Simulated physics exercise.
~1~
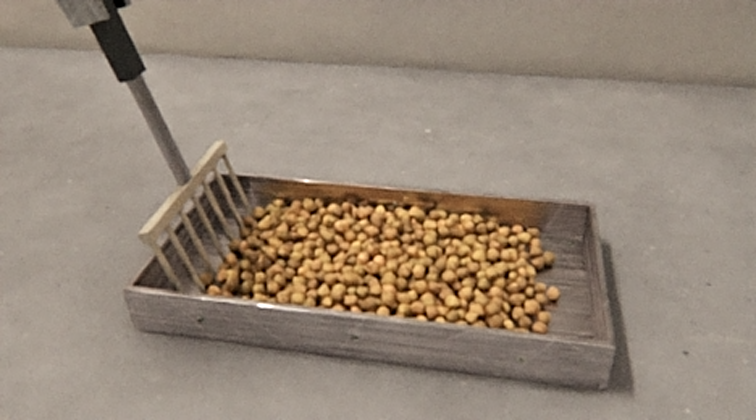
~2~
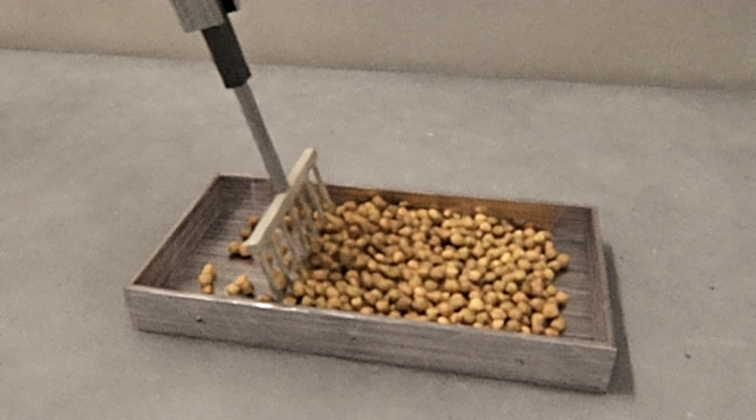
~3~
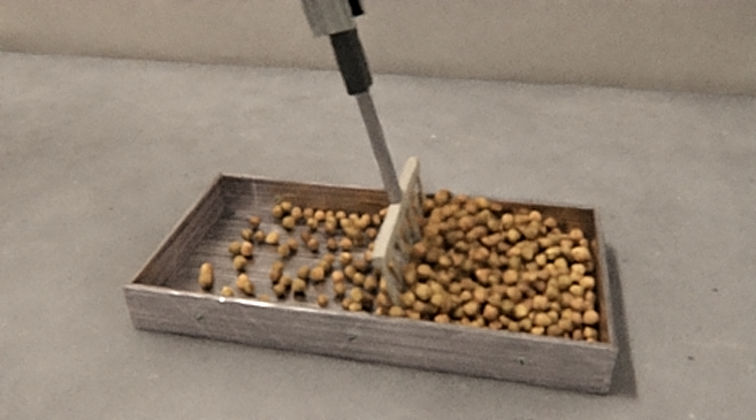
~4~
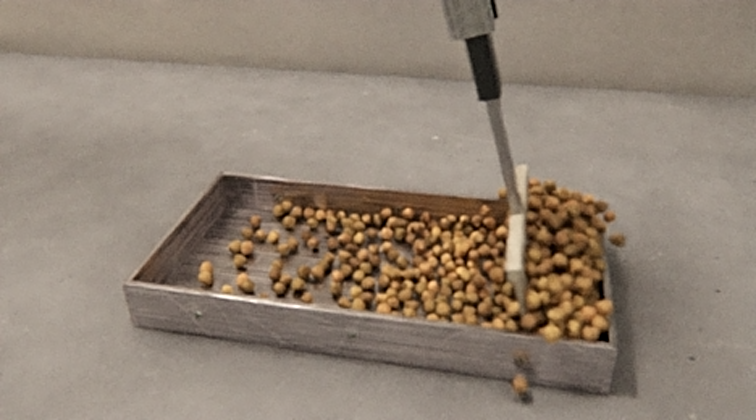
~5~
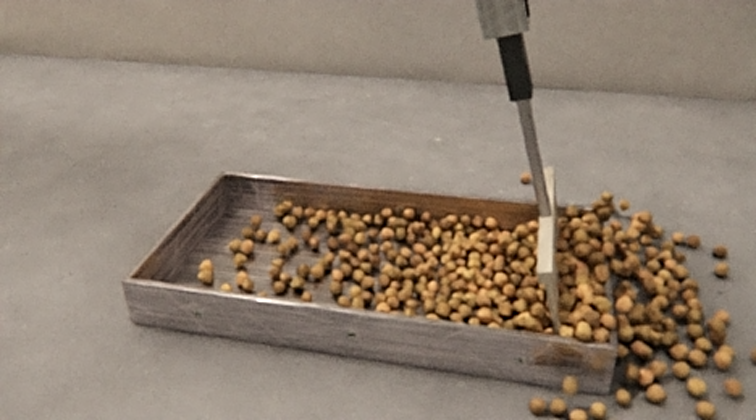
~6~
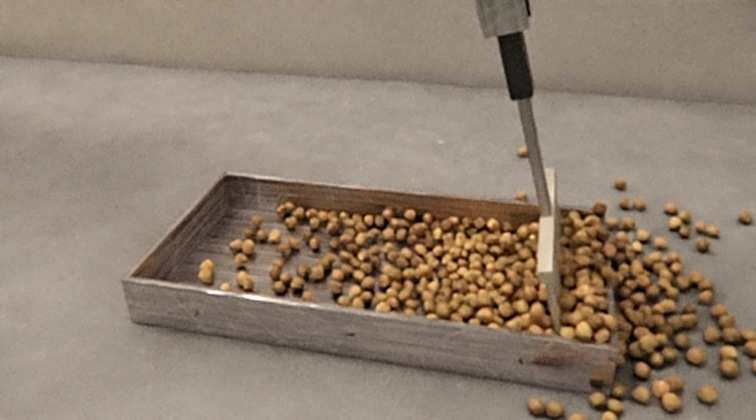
Robotic arm dragging a pale rake rightward through a wooden tray of chickpeas, spilling many over the right end onto the grey surface.
